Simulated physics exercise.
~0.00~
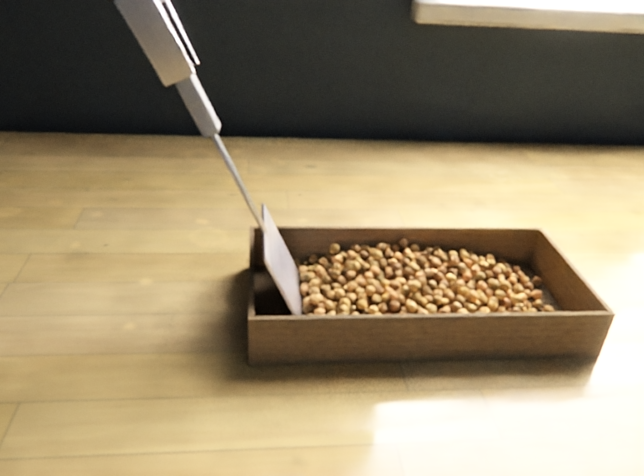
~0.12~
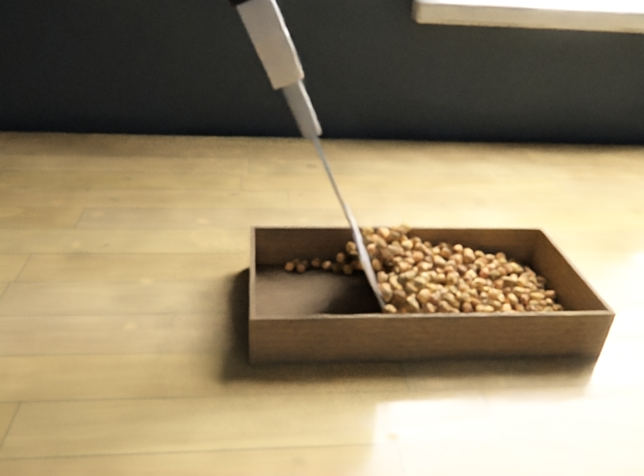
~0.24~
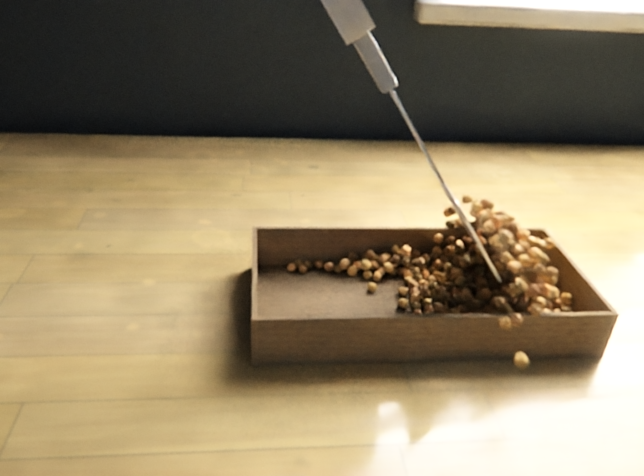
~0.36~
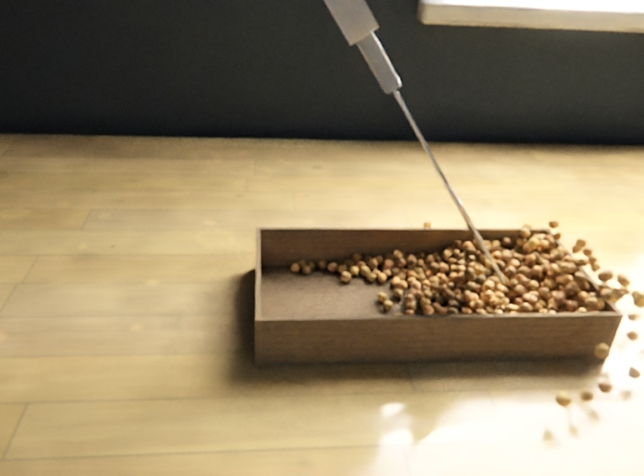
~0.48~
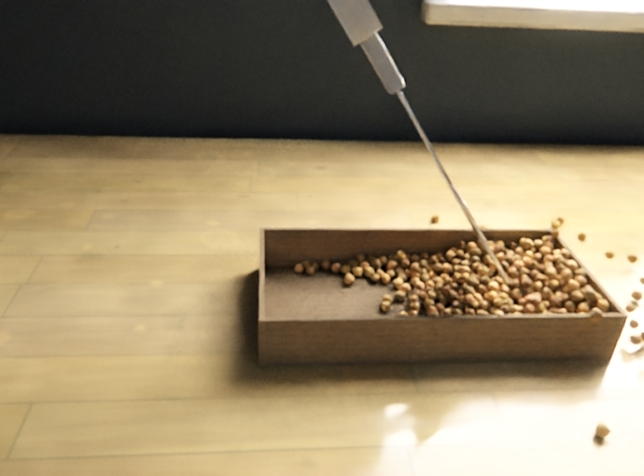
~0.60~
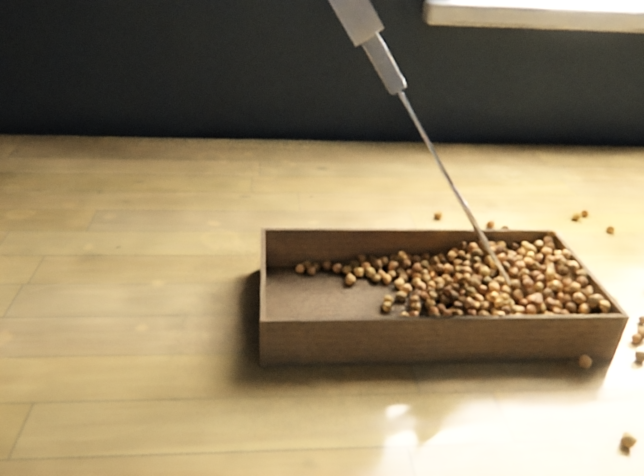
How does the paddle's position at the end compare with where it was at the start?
At the start the paddle is at the left end of the tray, and by the end it is well to the right and slightly higher, resting among the heaped chickpeas.
